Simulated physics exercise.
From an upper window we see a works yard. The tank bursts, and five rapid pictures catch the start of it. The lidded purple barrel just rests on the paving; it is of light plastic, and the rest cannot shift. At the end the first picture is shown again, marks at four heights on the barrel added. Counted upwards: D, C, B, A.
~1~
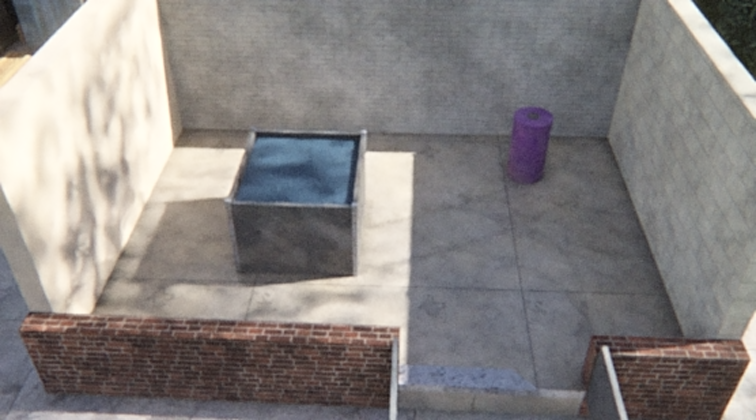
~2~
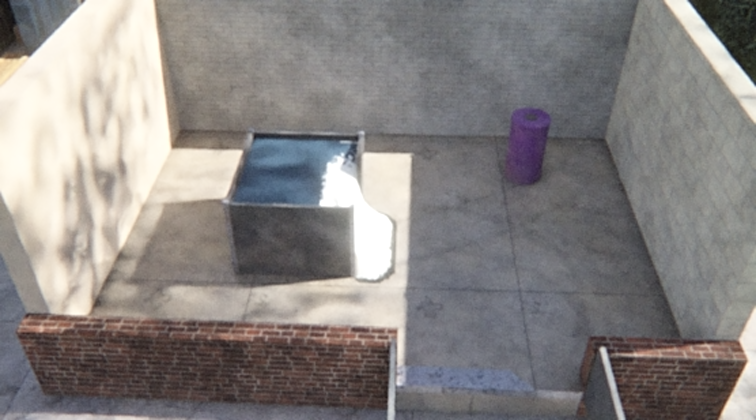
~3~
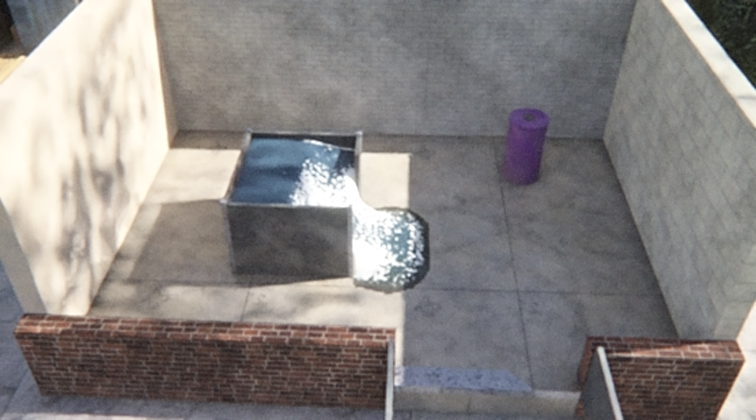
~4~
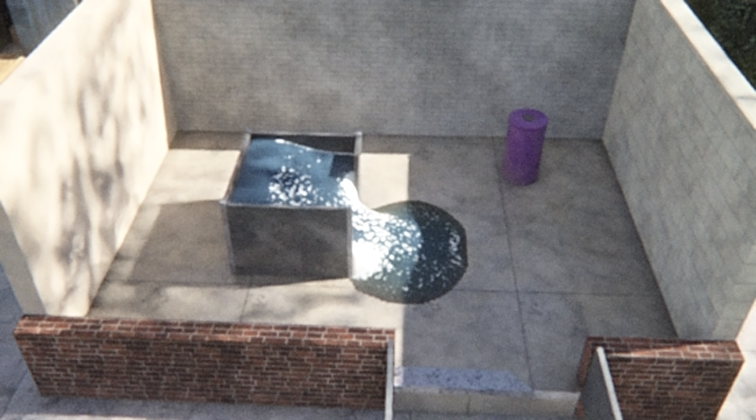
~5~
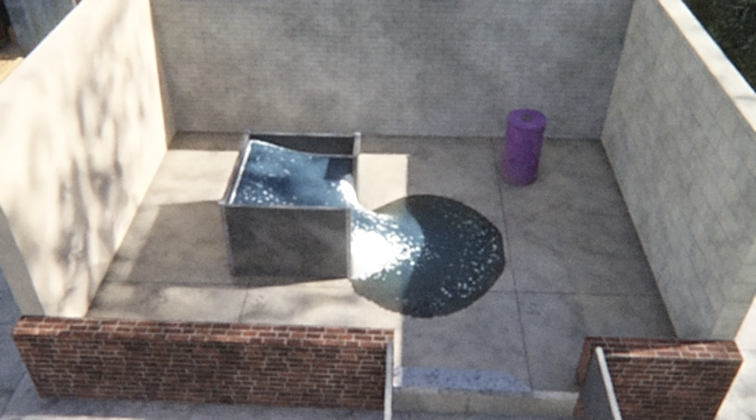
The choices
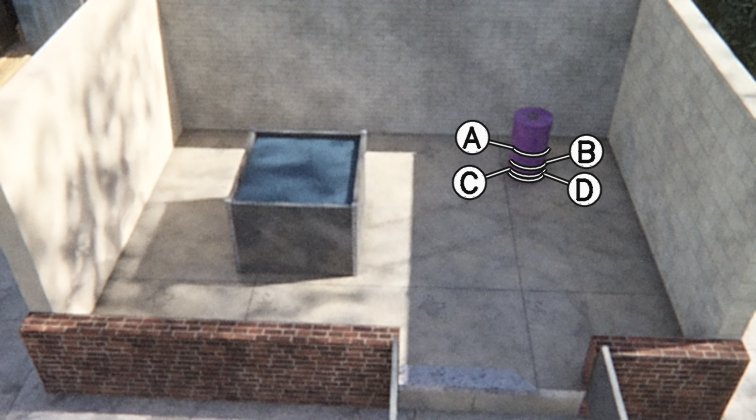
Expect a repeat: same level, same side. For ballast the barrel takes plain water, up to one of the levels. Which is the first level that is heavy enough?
Take C.
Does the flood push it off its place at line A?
No, not at all.
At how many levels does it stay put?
Three.
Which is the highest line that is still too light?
That would be D.
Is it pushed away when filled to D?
Yes.
In white, A at (532, 155); B at (530, 168); C at (528, 176); D at (528, 180); from the bottom up D, C, B, A.
For line A, it does not move.
For line B, it does not move.
For line C, it does not move.
For line D, it is pushed about twice its own width away.
